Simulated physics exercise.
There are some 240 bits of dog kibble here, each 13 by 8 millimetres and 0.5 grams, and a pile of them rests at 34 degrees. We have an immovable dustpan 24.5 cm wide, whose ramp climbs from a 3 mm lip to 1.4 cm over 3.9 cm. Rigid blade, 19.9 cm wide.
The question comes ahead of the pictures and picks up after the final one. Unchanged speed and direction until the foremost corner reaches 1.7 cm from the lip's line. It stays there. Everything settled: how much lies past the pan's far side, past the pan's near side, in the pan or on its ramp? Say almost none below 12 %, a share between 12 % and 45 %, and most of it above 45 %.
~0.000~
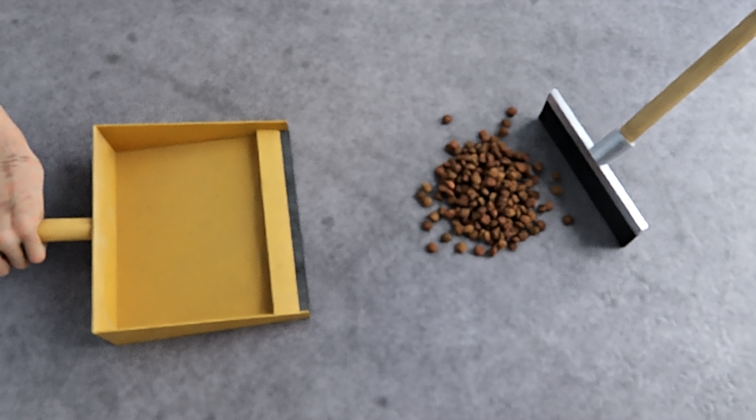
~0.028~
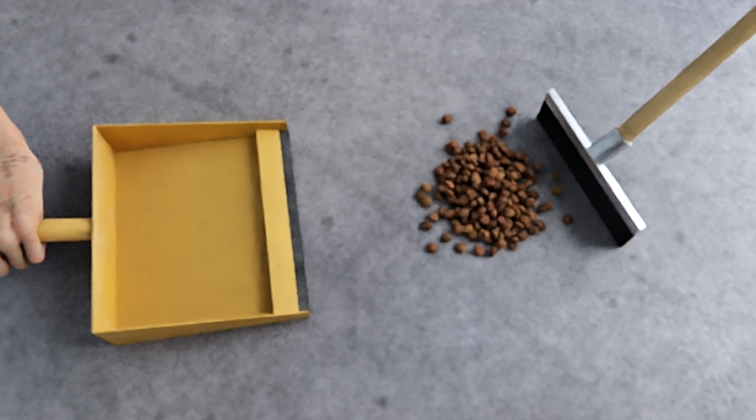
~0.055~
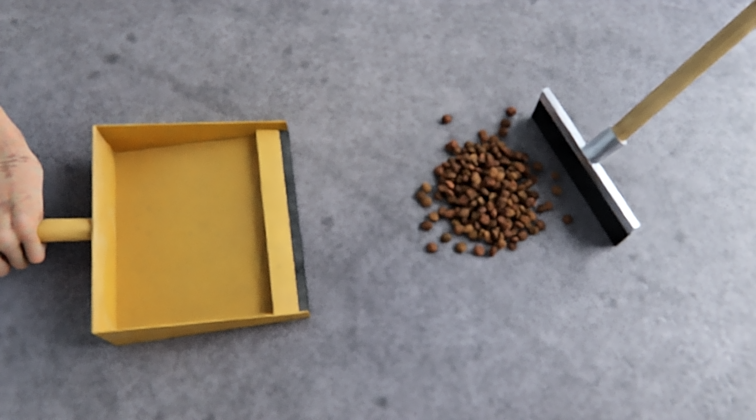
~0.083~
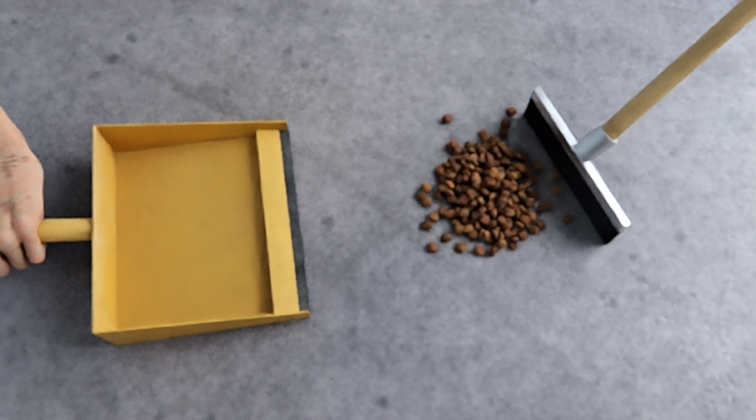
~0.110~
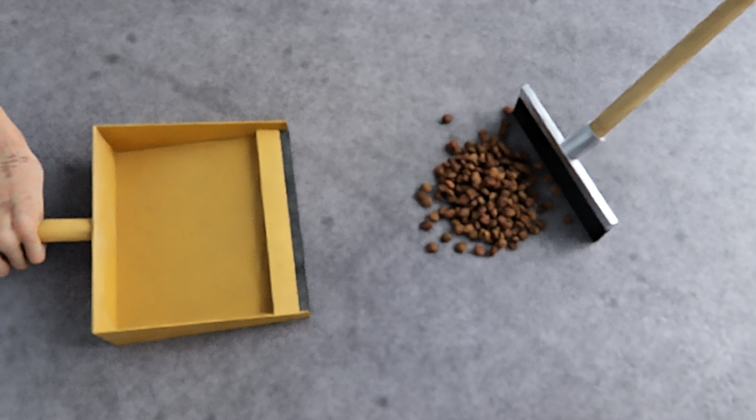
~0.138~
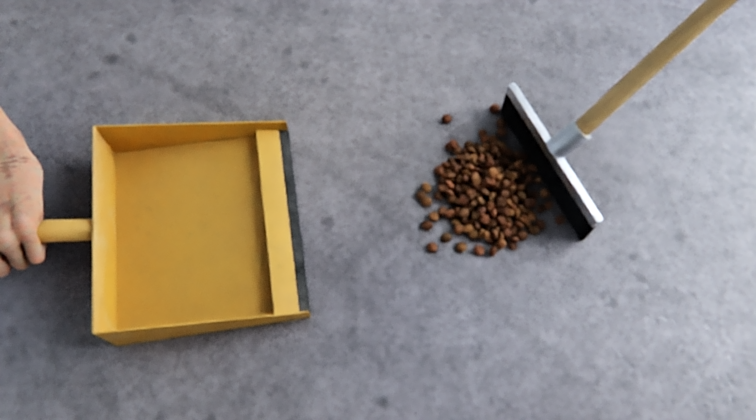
My prediction: Past the pan's far side: Not much; past the pan's near side: Not much; in the pan or on its ramp: Not much.
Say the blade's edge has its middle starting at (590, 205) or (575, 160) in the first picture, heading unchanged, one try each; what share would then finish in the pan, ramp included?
About 10 and 0 per cent.
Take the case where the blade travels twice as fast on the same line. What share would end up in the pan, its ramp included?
Then some 15 in a hundred.
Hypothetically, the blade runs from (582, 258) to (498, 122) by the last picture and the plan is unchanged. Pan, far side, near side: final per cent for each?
Final per cent - pan 25, far 0, near 30.
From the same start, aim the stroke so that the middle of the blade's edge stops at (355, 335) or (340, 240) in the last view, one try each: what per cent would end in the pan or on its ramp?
Around 15 per cent, and around 25 per cent.
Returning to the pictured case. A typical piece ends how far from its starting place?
The figure is about 18 cm.
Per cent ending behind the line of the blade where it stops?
Roughly 40 in a hundred.
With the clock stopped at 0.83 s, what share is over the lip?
Over the lip: Approx. 5 %.
Then, at 0.38 s, middle of the blade 18 cm from the lip; 0 % over the lip, far side 0 %, near side 0 %.
After 0.54 s, middle of the blade 9 cm from the lip; 0 % over the lip, far side 5 %, near side 0 %.
Then, at 0.83 s, middle of the blade 5 cm from the lip; 5 % over the lip, far side 5 %, near side 0 %.
By 1.1 s all is still; far side 5 %, near side 0 %, pan 5 %, in front of the lip or behind the blade 90 %.
